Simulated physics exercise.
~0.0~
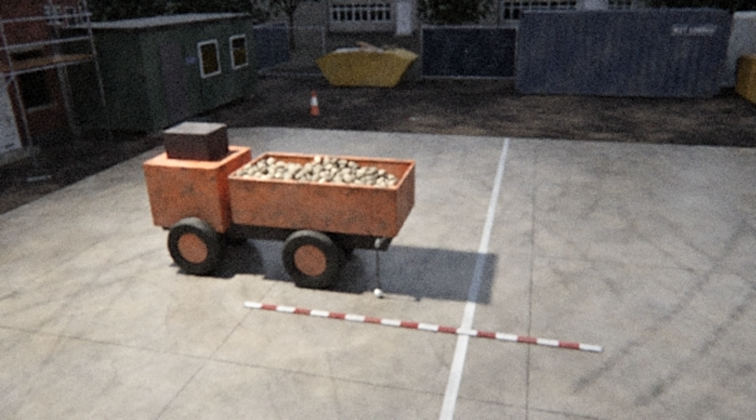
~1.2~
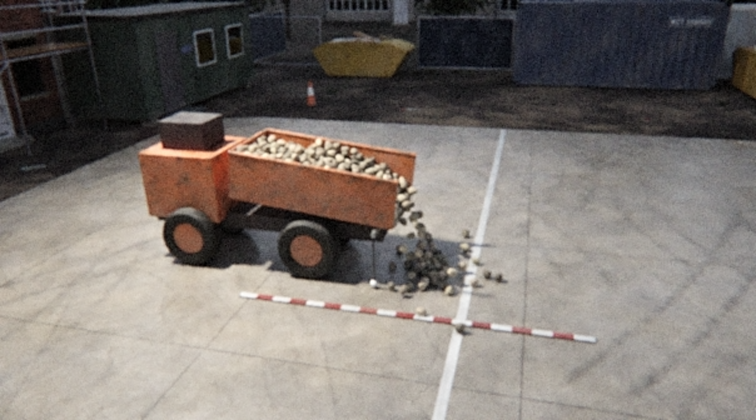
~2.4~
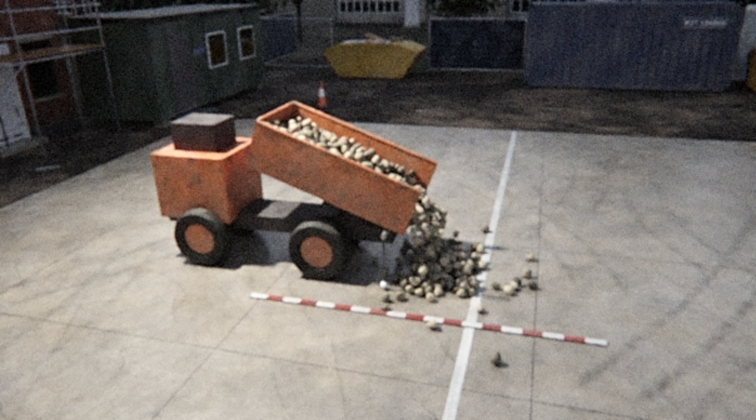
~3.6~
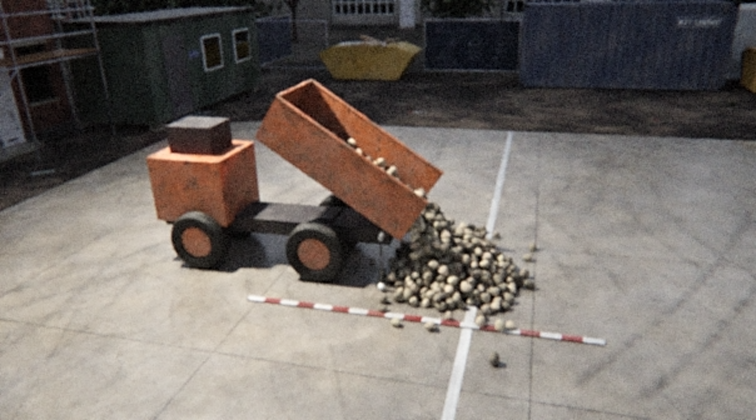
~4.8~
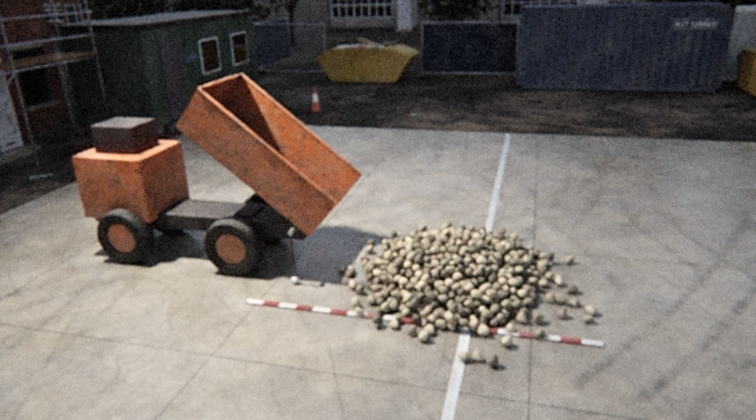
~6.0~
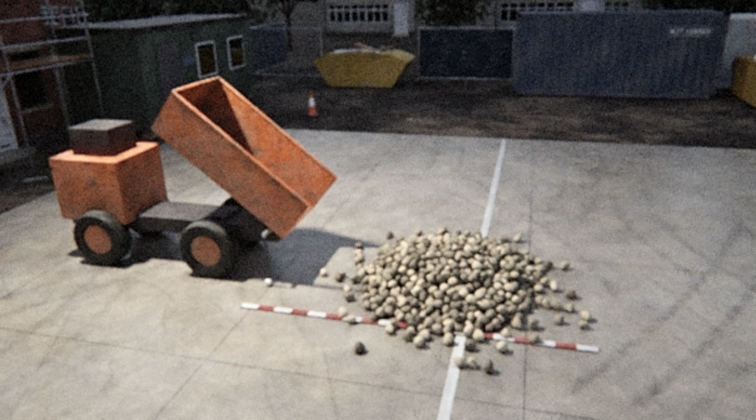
An orange tipping truck loaded with pale, rounded stones stands at the left of a concrete yard, seen from slightly above and side-on. A white line crosses the ground to its right, a red-and-white striped staff lies in front, and a green cabin, yellow skip and blue container stand behind. The bed tilts up and stones pour from its right end, heaping on the ground and spreading over the line. The truck then moves left with its emptied bed still raised, leaving a broad pile mostly left of the line.
